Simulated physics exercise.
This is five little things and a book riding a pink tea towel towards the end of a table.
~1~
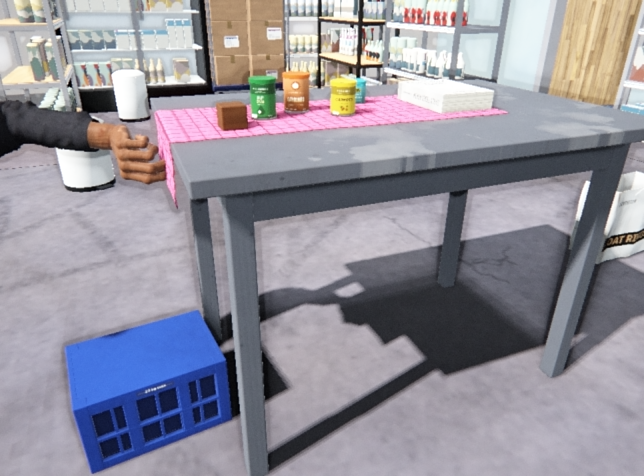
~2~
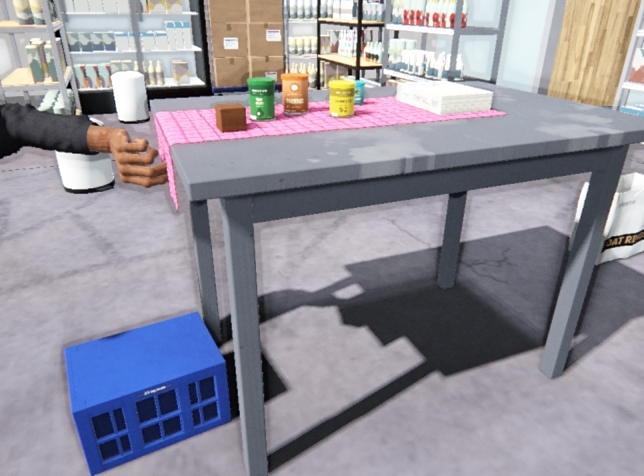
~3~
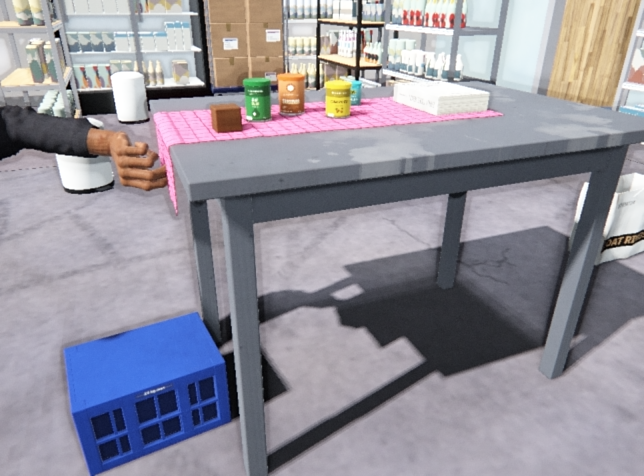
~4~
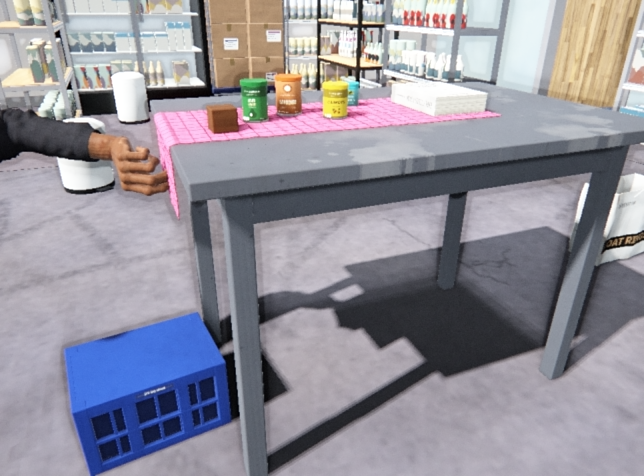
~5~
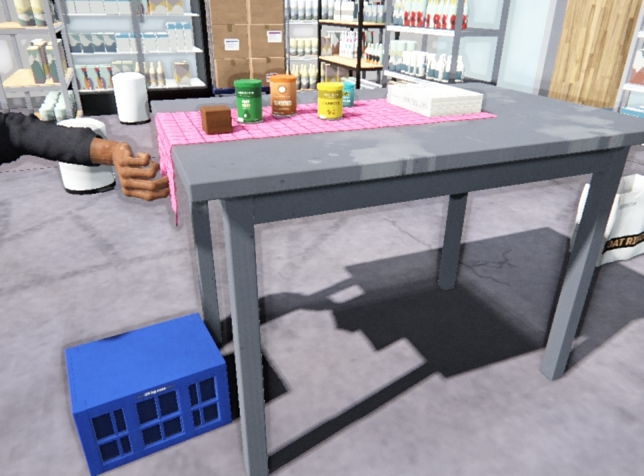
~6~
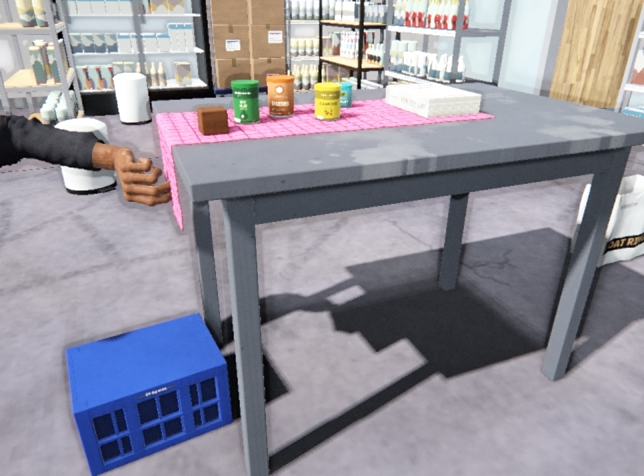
A hand at the left end of a gray table drew a pink cloth slowly toward the left, and the small brown cube, colored cans and white book on it shifted slightly along with it.
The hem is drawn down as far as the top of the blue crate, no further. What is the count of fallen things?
The answer is four.
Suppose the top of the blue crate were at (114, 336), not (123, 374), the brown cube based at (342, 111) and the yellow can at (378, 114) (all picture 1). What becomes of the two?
The brown cube remains up; the yellow can survives.
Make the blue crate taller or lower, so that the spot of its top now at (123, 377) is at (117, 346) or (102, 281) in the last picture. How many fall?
Then 3 and 1.
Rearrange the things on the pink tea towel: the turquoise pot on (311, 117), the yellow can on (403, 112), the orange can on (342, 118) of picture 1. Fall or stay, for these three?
The turquoise pot tumbles off; the yellow can remains up; the orange can tumbles off.
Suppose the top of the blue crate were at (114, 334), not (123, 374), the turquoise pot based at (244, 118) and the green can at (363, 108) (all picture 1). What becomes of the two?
The turquoise pot goes over, the green can remains up.
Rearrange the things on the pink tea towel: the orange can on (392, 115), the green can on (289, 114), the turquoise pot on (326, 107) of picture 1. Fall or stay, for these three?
The orange can does not fall, the green can drops off, the turquoise pot drops off.
Early on, hem near (178, 255); brown cube gone.
Midway, hem near (182, 298); brown cube and green can gone.
Near the end, hem on the crate; brown cube, green can and orange can gone.
Finally, hem on the crate; brown cube, green can, orange can and yellow can gone. Over the edge go four.
